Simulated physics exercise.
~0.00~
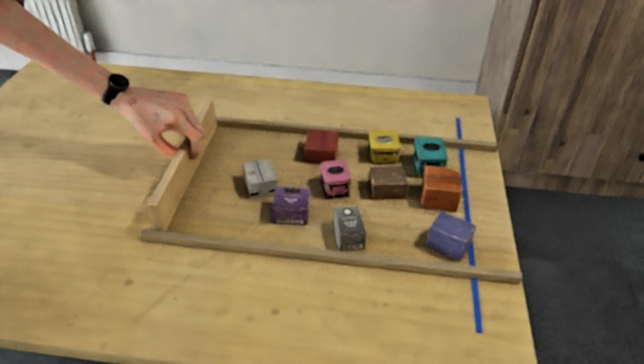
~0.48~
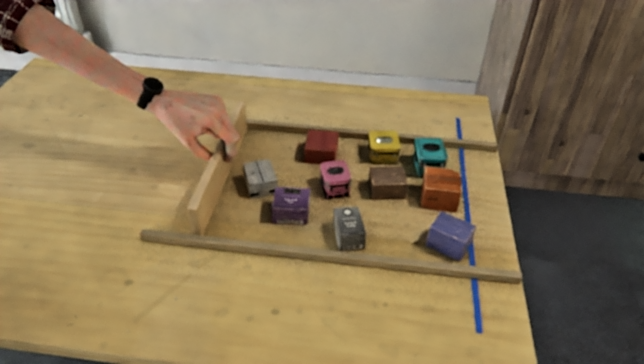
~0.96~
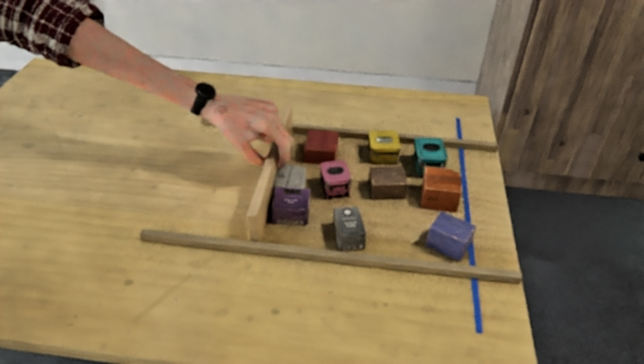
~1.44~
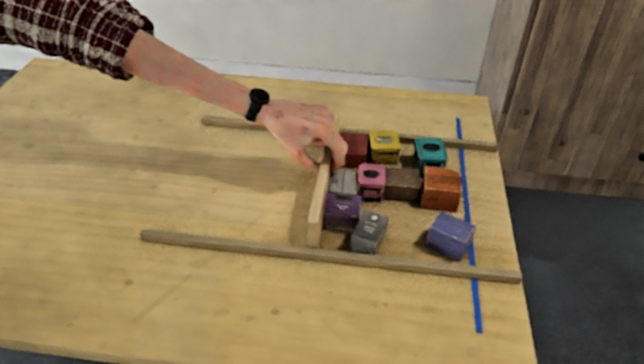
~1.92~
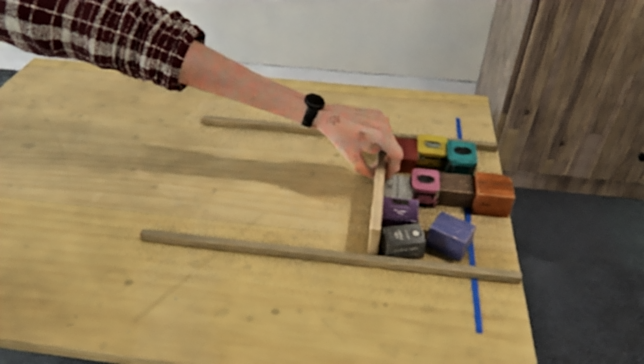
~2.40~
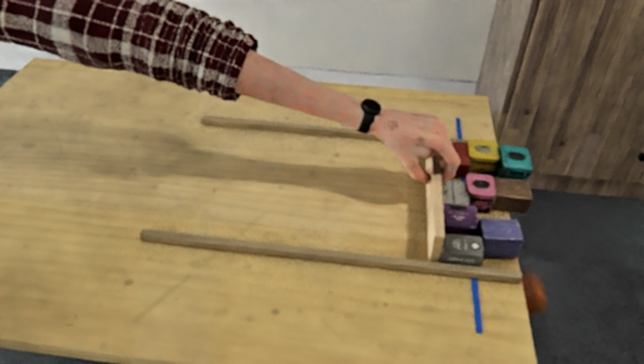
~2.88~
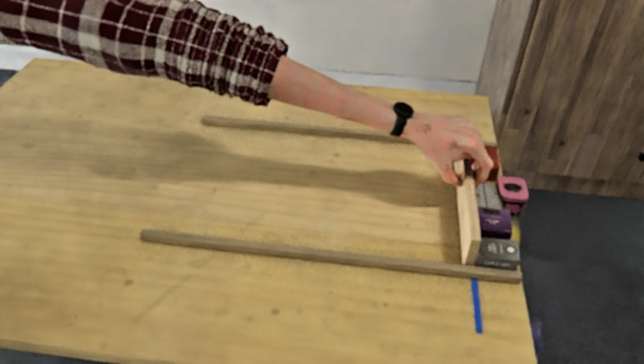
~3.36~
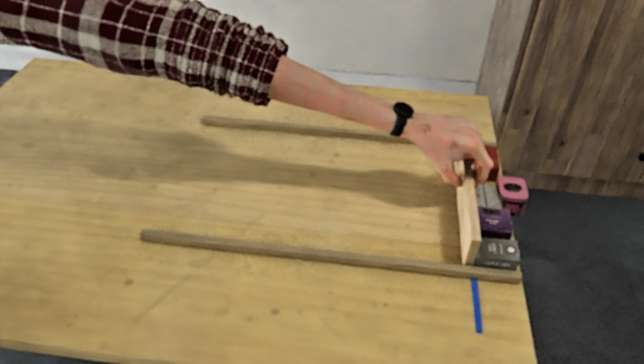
A hand grips an upright wooden board and slides it to the right between two rails on a table, toward ten small, colourful blocks and cases. The board first gathers the grey and purple pieces, then presses them into the pink, red and brown ones. The pieces bunch into a tight cluster that is pushed across the blue tape. The orange box drops off the right edge, and the turquoise, brown, blue and yellow pieces follow. The board stops near the tape, with a few pieces, including the pink one, still crowded at the edge.
